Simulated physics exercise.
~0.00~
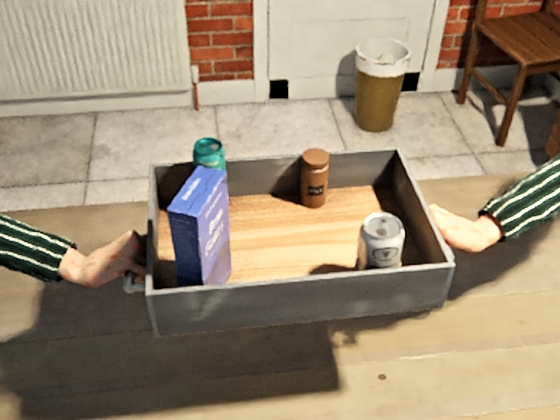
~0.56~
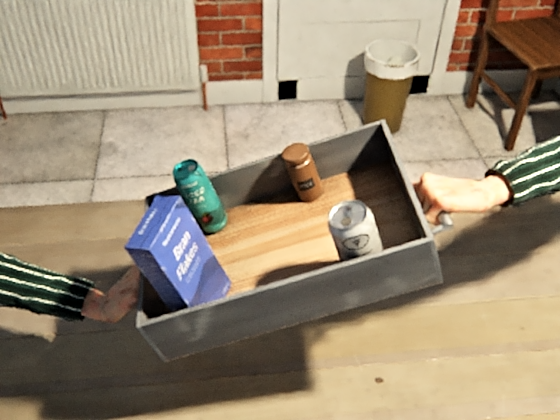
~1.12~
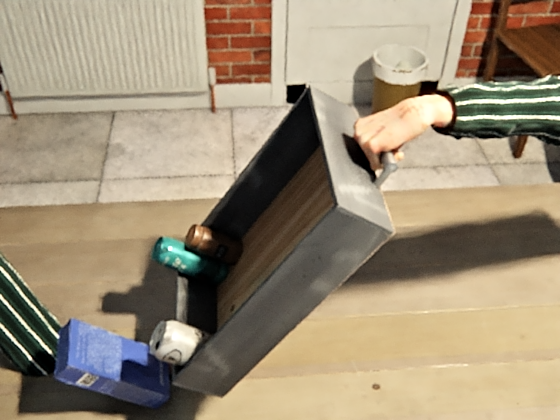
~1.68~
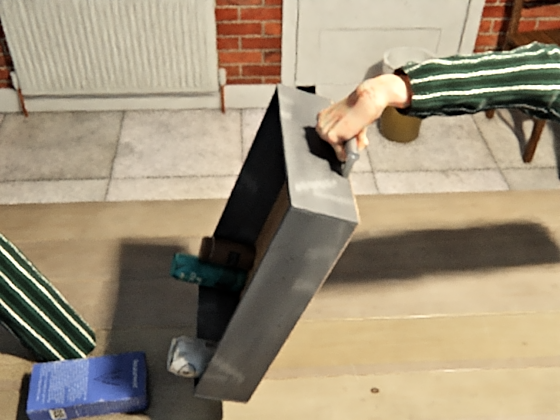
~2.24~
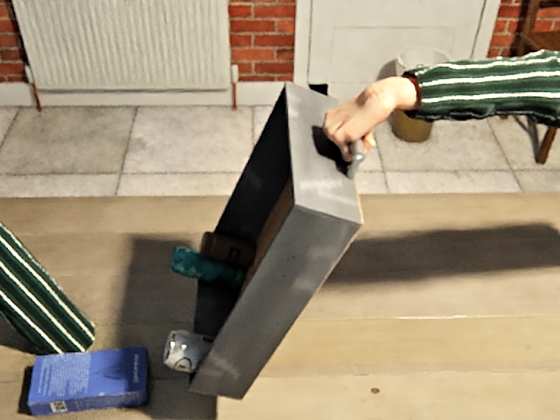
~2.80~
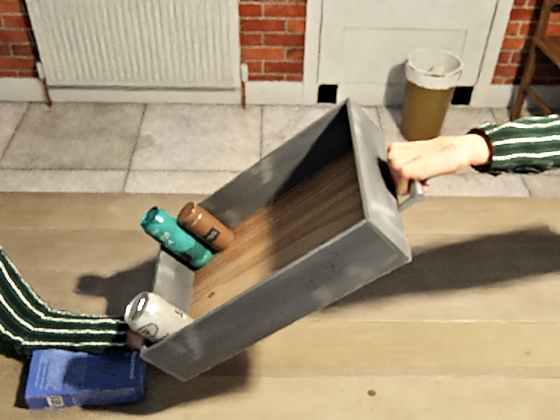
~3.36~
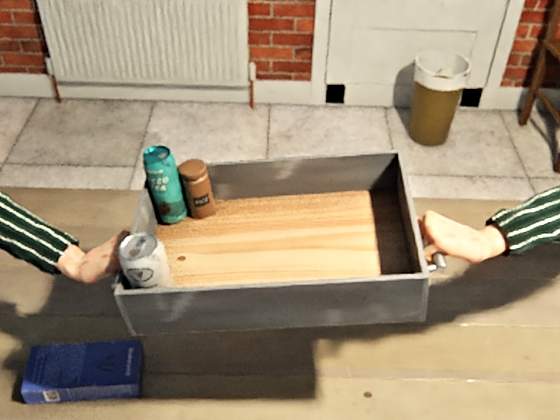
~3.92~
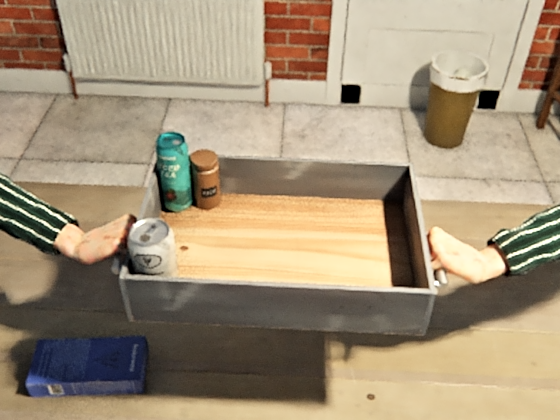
We see two hands tip a gray open crate steeply down to the left, sending a blue packet out onto the table while a white can, turquoise can and brown shaker slide leftward; leveled again, the crate holds these three upright at its left end, the packet lying outside.
